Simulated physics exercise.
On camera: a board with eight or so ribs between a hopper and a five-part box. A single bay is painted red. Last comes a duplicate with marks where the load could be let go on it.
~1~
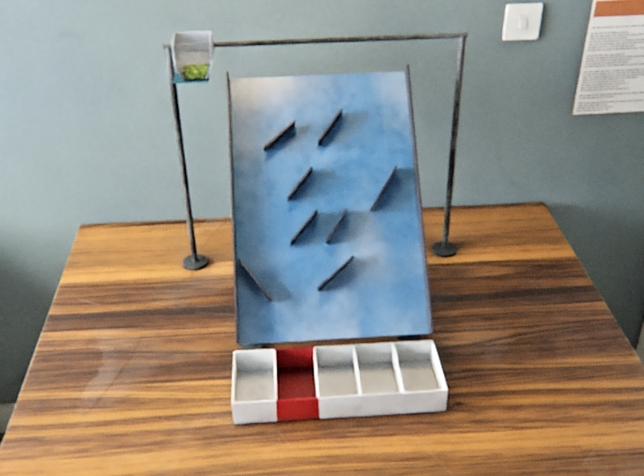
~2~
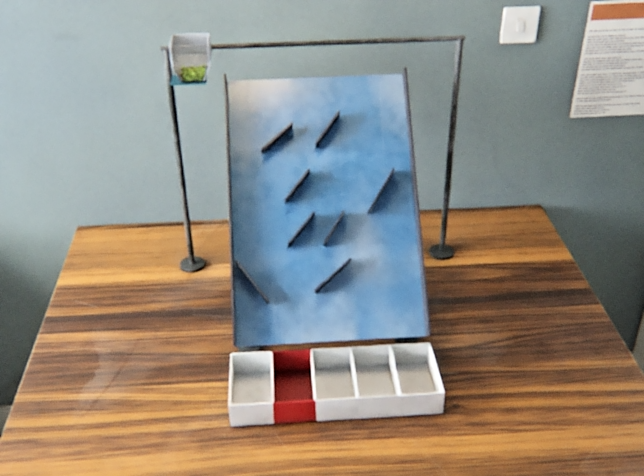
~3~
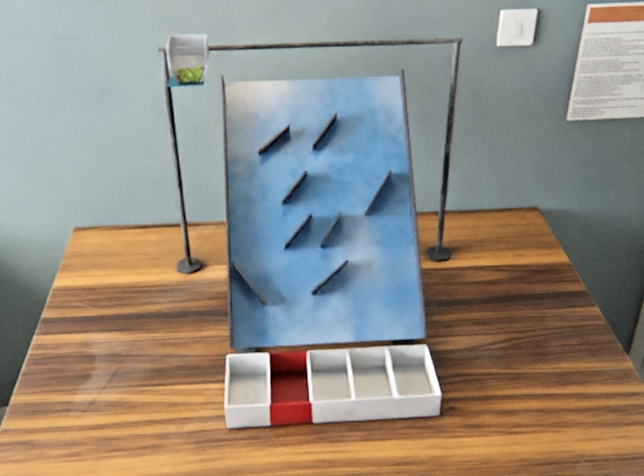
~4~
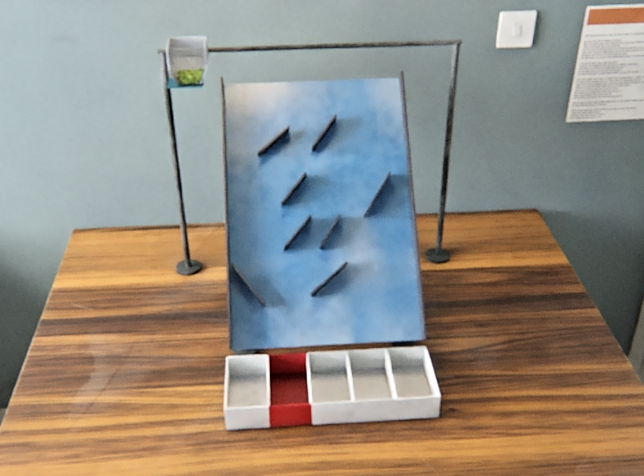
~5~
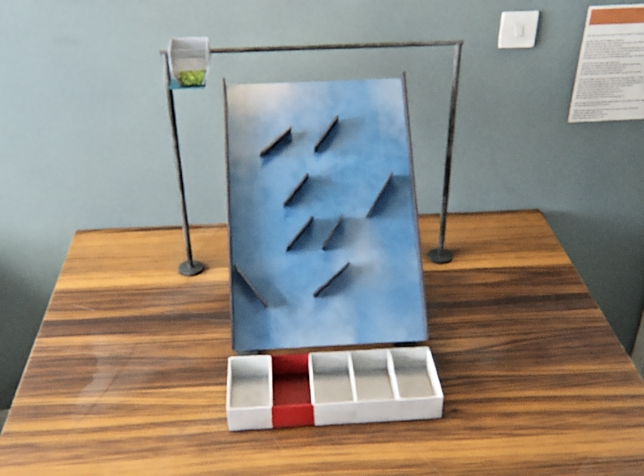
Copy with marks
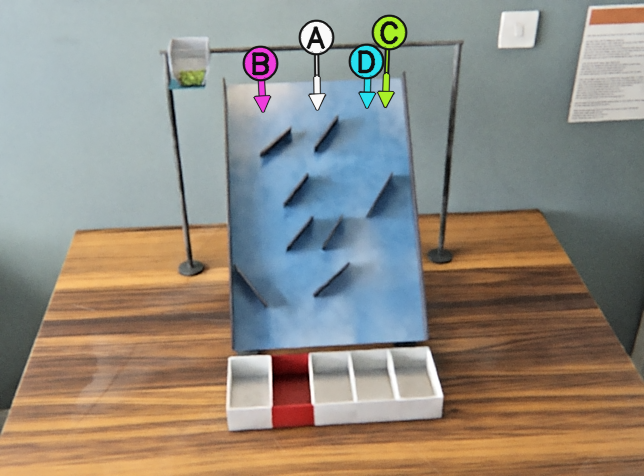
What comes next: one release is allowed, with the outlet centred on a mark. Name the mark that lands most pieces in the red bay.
Best: A.
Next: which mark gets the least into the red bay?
It is C.
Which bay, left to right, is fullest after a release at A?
The second.
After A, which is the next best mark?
B.
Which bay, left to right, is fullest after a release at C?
It is the fifth one.
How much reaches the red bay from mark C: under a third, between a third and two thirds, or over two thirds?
Mark C gives under a third.
On the marked copy, mark A meets the board at (317, 104); mark B meets the board at (262, 106); mark C meets the board at (385, 101); mark D meets the board at (367, 102).
With A, the larger part in the red bay, about a tenth in other bays.
With B, roughly half in the red bay, roughly a third in other bays, about a tenth held on the board.
With C, about a tenth in the red bay, the larger part in other bays, about a tenth outside the box.
With D, roughly a quarter in the red bay, the larger part in other bays, just a few outside the box.
